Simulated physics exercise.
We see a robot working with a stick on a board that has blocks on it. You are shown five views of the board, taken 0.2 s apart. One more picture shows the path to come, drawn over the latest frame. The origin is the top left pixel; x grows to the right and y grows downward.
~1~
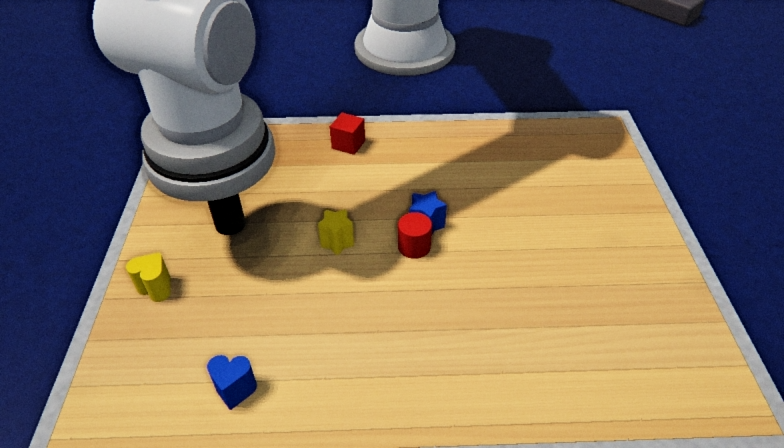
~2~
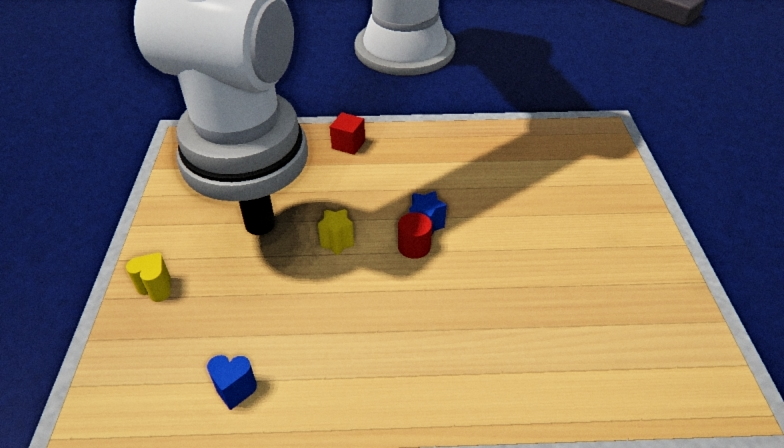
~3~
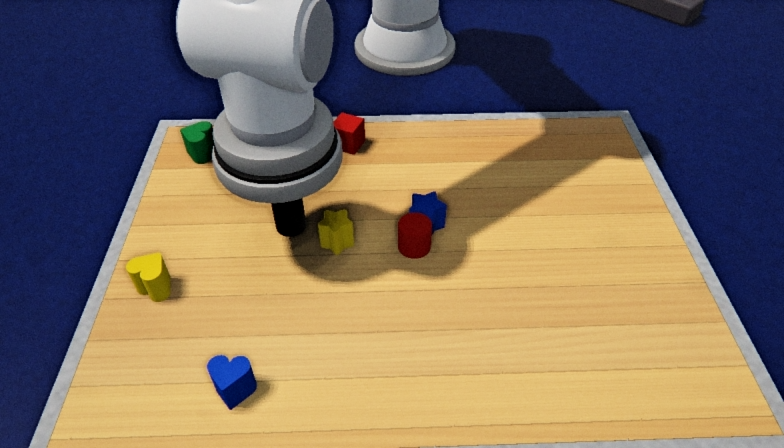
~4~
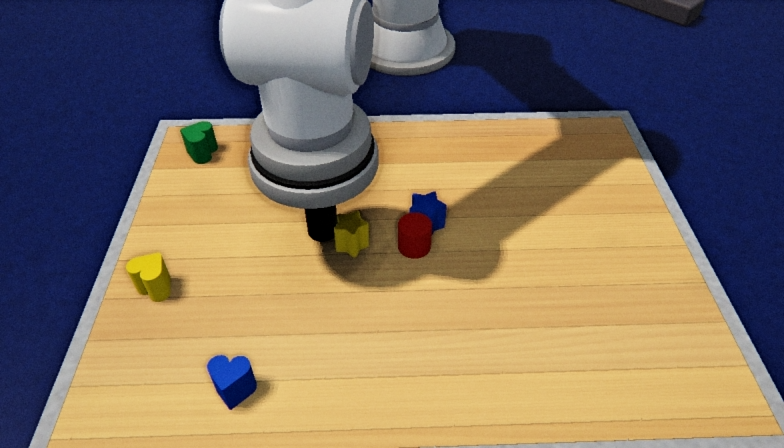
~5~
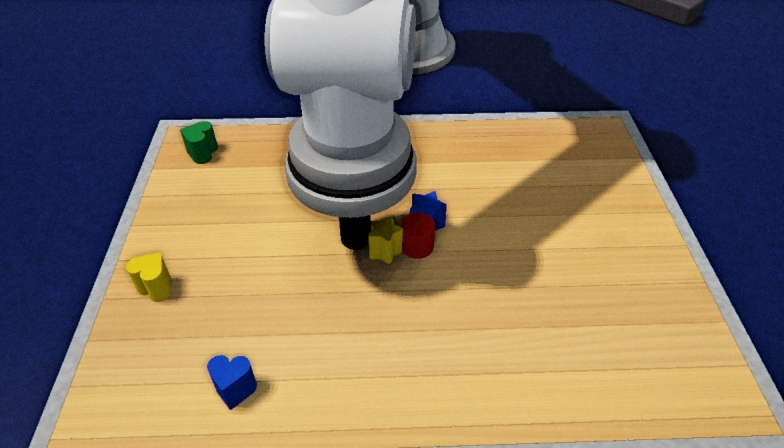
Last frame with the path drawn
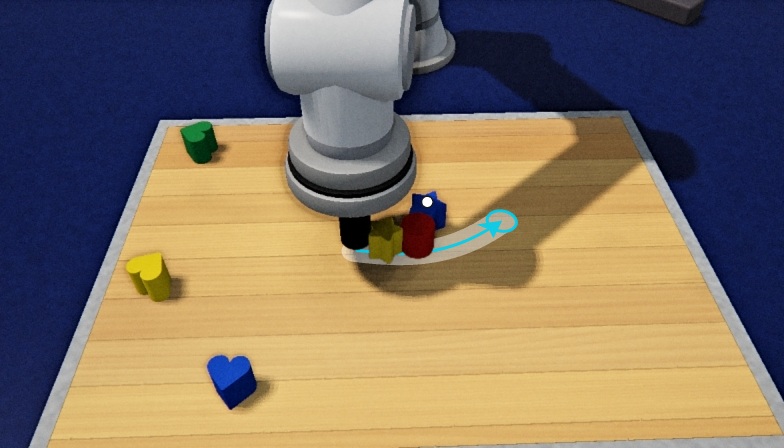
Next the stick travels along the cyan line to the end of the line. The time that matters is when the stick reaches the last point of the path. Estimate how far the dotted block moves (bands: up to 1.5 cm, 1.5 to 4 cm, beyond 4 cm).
It will move less than 1.5 cm.
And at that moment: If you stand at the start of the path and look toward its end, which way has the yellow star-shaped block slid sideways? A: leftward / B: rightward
I'll go with B - rightward.
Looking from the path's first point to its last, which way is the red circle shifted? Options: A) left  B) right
My pick is B.
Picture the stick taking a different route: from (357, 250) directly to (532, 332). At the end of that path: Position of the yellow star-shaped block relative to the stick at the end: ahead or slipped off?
Gone from the front.
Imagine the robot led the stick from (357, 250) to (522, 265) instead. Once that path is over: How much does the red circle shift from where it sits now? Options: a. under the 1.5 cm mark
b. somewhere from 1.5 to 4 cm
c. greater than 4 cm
Letter c.
Drawn move, from (357, 250) over (411, 253) and (462, 243) to (502, 221); the dot is on the blue star-shaped block.
What follows on the original path. One third of the way, stick at (411, 242); yellow star-shaped block at (440, 237), turned 15° clockwise; red circle at (468, 226).
Two thirds of the way, stick at (464, 231); yellow star-shaped block at (481, 238), turned 60° clockwise; red circle at (508, 225).
At the end, stick at (504, 210); yellow star-shaped block at (482, 238), turned 70° clockwise; red circle at (516, 224); blue star-shaped block still.
